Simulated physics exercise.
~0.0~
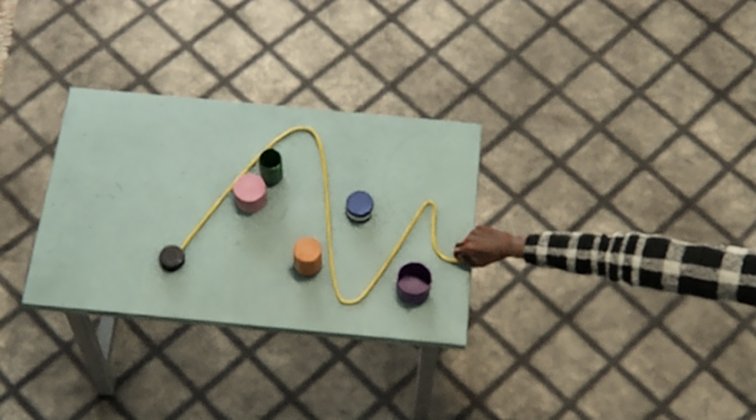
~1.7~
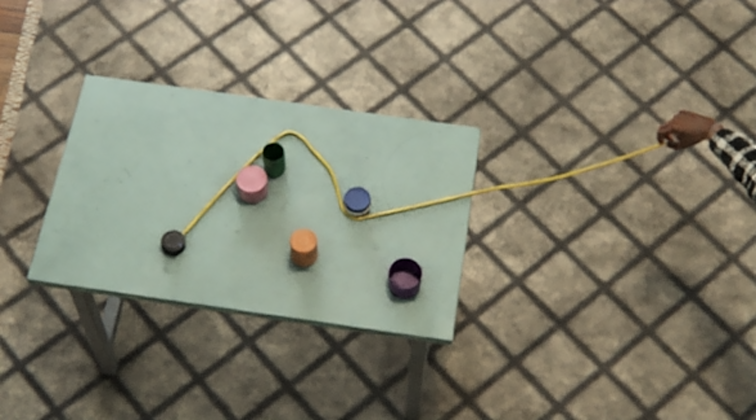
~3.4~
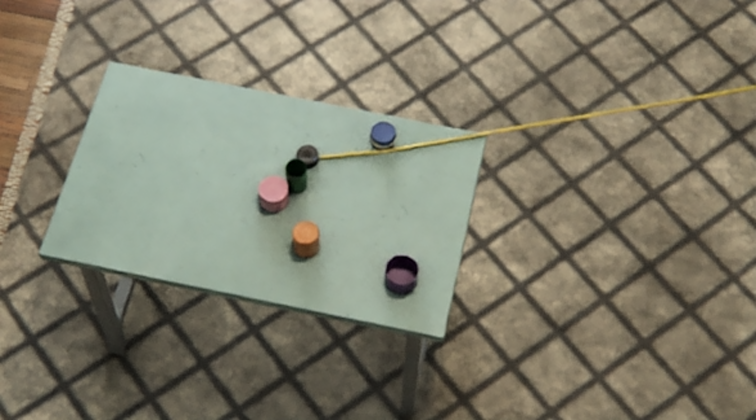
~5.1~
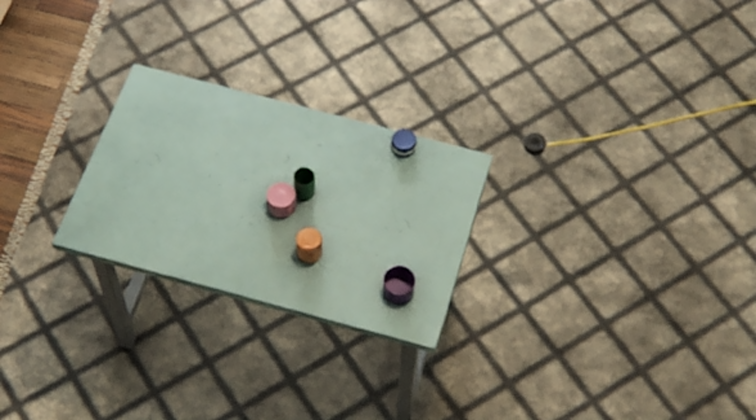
Hand pulling a yellow cord across a green table, dragging a black disc past small containers, shifting some, and off the right edge.
